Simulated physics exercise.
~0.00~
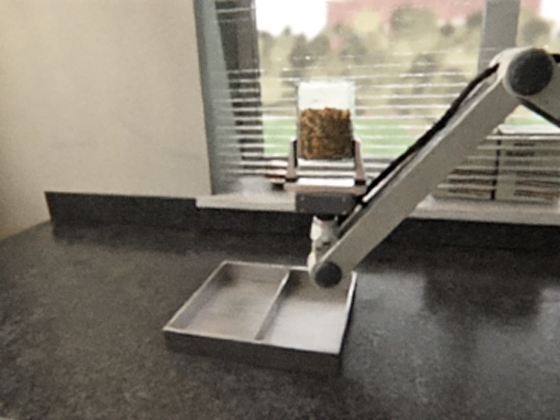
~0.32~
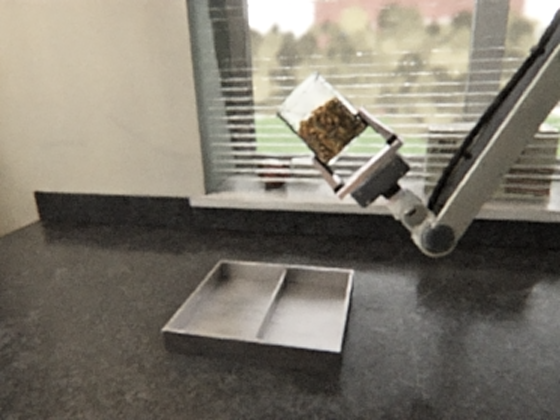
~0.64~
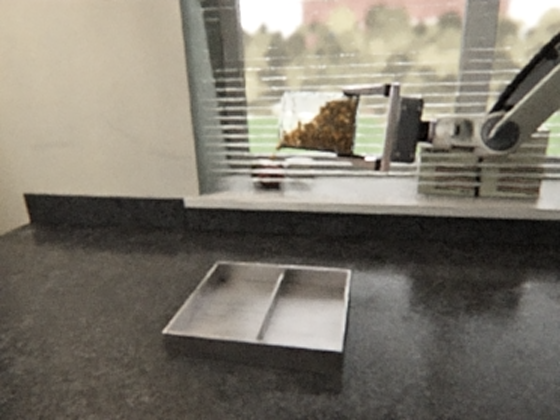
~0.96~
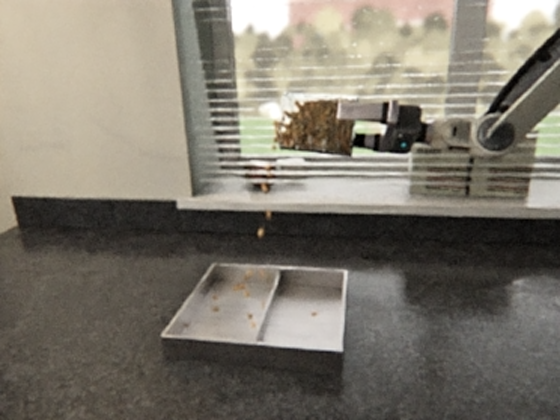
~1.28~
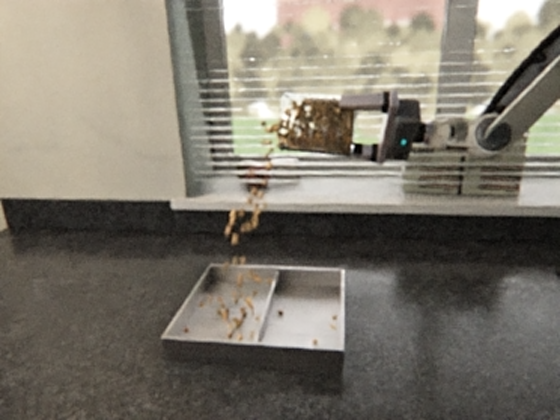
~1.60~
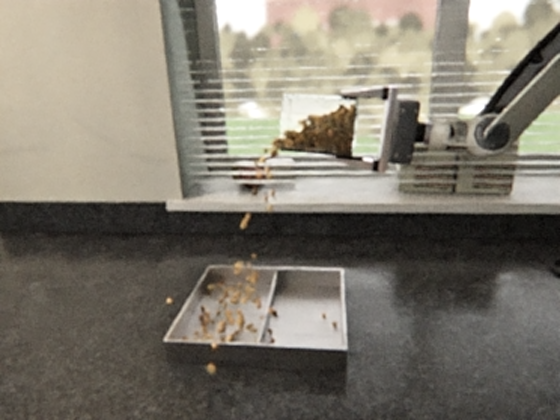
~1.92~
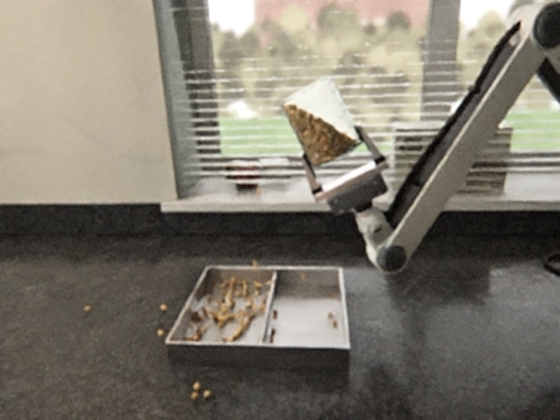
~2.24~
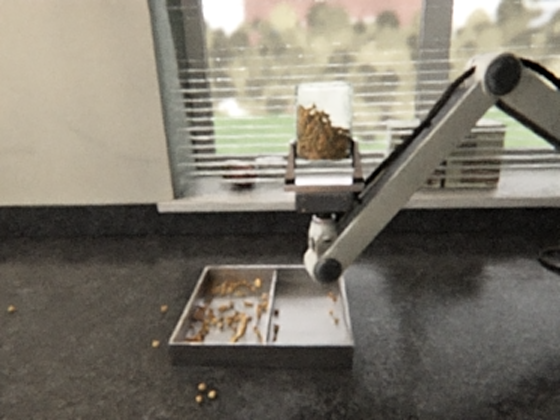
On a dark speckled countertop beneath a window with blinds, seen from the front and slightly above, a grey two-part tray sits below a pale robot arm. The arm, reaching in from the right, holds a clear beaker partly filled with golden-brown pieces. It tilts the beaker leftward until it lies on its side, then spins it so that pieces spill down. Most land in the tray's left part, a few reach the right, and some scatter on the counter. Finally, the arm turns the beaker upright again, with much of the load still inside.
